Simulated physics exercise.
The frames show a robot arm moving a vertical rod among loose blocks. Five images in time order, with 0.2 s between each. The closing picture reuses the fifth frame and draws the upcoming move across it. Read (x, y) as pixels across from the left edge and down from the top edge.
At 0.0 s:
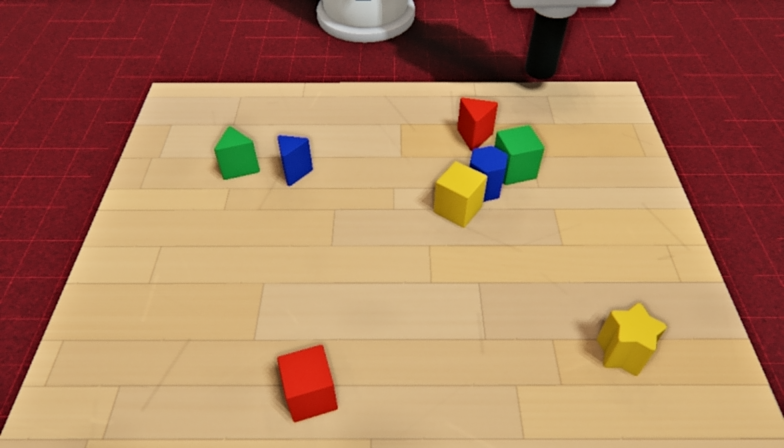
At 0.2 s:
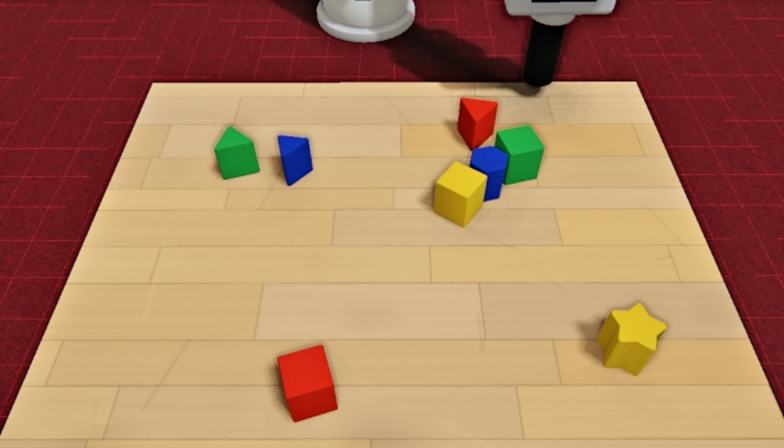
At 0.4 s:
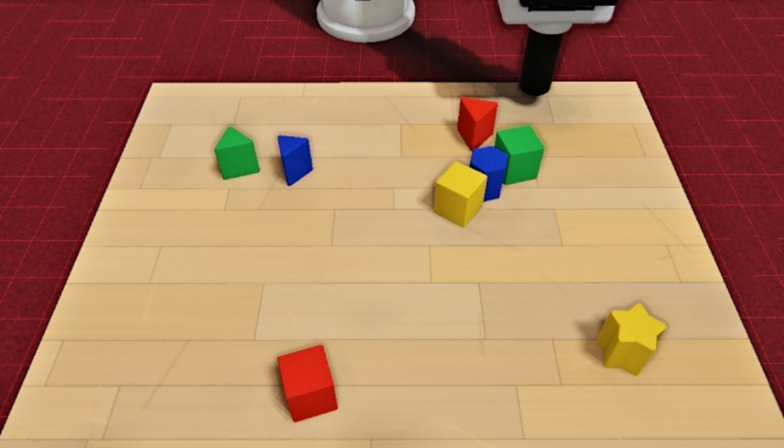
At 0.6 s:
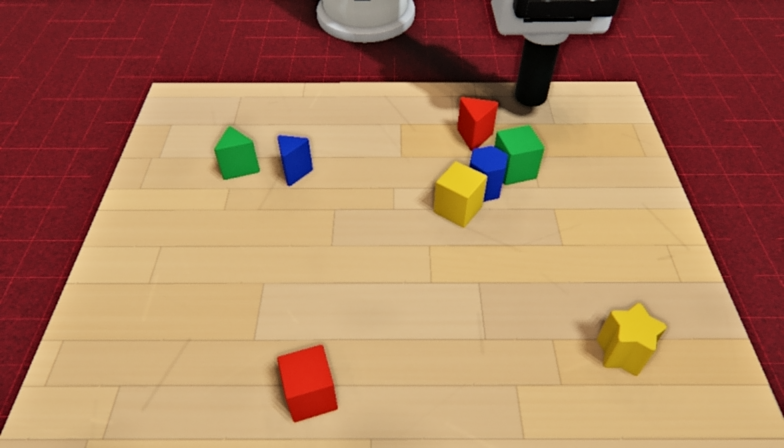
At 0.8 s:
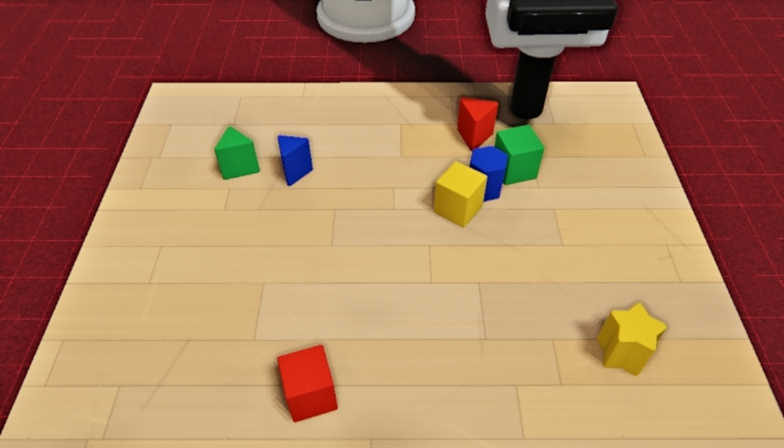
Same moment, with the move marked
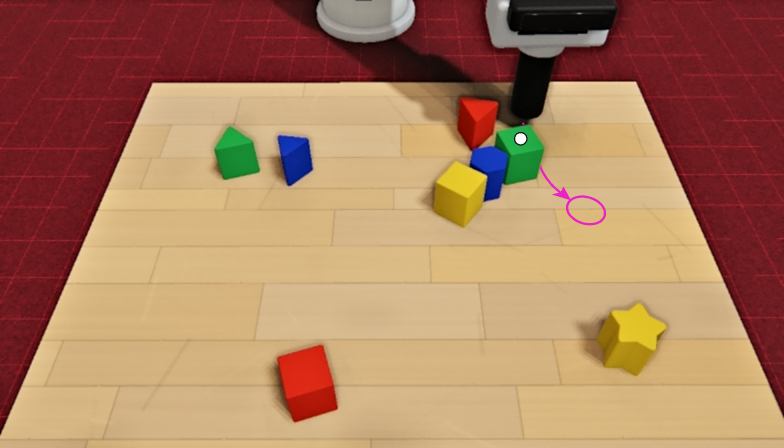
The footage shows a robot arm lowering a black vertical rod slightly toward the viewer and a little left, nearing red, green, blue and yellow blocks clustered on a wooden board, while all the blocks stay still.
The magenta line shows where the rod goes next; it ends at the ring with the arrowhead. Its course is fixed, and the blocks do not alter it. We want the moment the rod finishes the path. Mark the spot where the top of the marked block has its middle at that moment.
Located at (526, 170).
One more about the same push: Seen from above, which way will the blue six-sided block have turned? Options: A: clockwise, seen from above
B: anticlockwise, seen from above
Choice A: Clockwise, seen from above.
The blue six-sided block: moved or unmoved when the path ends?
By the time the path is finished, it has moved at least a centimetre.
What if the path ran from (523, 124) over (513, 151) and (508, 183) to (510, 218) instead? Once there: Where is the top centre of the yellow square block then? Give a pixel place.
It is at (440, 193).
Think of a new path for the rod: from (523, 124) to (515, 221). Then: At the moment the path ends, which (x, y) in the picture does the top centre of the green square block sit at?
In the picture, it is at (528, 221).
Drawn move, from (523, 124) by way of (534, 152) and (550, 183) to (586, 210); the dot is on the green square block.
What follows on the original path. One third of the way, rod at (538, 139); green square block at (520, 144).
Two thirds of the way, rod at (554, 170); yellow square block at (453, 181); blue six-sided block at (483, 164), turned 50° clockwise; green square block at (525, 168), turned 40° clockwise.
At the end, rod at (591, 197); yellow square block at (453, 181); red triangular piece still; blue six-sided block at (483, 164), turned 50° clockwise; green square block at (526, 170), turned 45° clockwise.
